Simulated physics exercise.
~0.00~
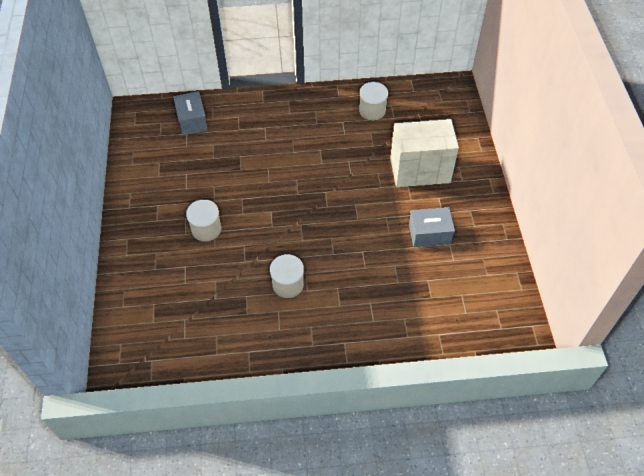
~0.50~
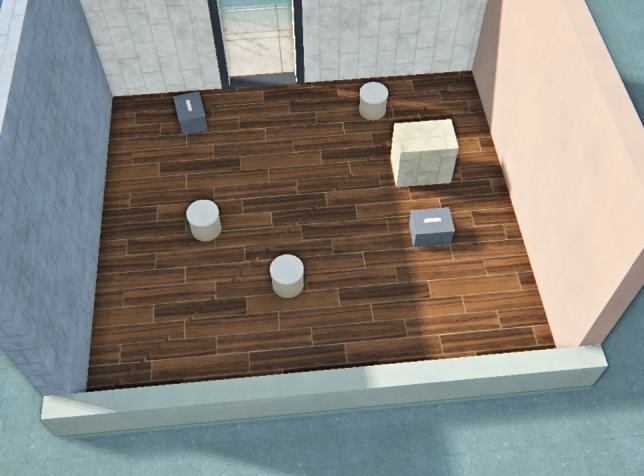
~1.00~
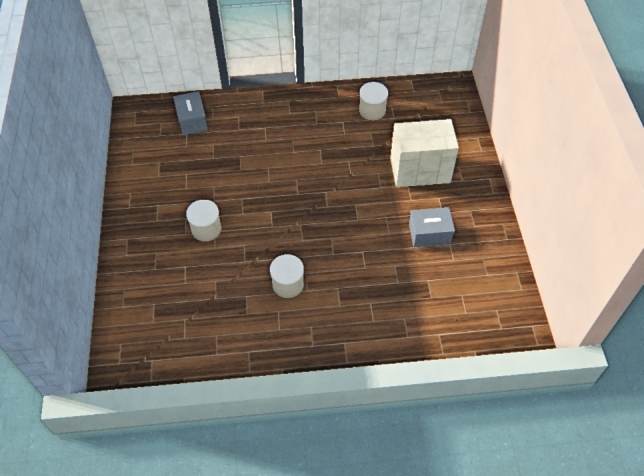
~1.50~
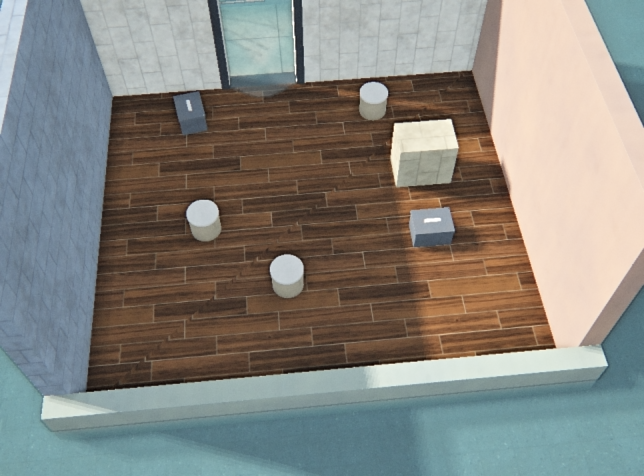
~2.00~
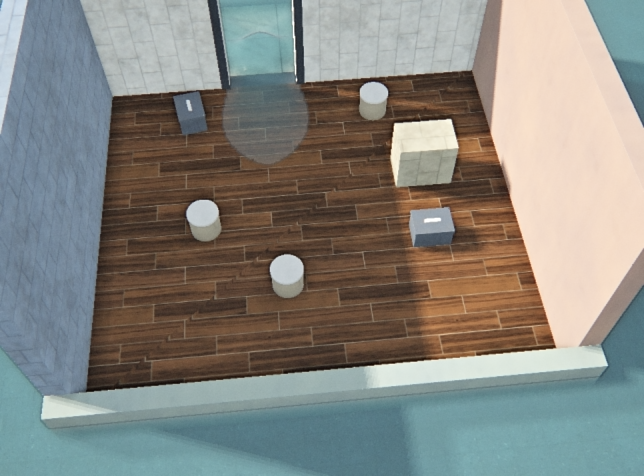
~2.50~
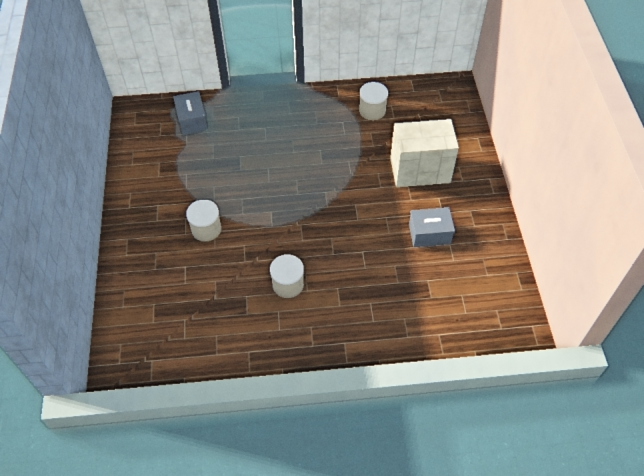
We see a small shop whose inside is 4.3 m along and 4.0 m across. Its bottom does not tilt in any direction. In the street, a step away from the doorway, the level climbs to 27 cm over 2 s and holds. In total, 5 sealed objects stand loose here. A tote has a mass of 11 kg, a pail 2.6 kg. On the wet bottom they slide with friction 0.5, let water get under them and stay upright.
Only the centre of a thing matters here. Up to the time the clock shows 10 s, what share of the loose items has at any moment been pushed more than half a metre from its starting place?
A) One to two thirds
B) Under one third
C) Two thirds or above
A.
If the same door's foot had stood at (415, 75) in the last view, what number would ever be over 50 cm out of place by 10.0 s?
Then 3.
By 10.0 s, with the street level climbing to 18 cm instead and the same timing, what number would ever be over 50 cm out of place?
Under that setup the answer is 2.
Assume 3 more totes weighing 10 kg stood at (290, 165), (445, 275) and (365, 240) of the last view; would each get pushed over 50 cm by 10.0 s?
Beyond the limit; within the limit; beyond the limit.
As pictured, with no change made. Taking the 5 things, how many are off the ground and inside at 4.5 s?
At that time, 2.
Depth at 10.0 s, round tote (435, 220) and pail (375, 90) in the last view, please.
First about 6 cm, second about 4 cm.
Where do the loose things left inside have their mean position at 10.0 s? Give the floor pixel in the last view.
Somewhere near (314, 216).
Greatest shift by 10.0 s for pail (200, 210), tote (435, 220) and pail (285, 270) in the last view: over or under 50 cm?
Beyond, within, beyond.
After 3.5 s 1 of 5 are over 50 cm from their spots; 0 afloat.
After 4.5 s 2 of 5 are over 50 cm from their spots; 2 afloat.
After 7.0 s 2 of 5 are over 50 cm from their spots; 2 afloat.
After 10.0 s 2 of 5 are over 50 cm from their spots, and 2 have been at some point; 3 afloat.
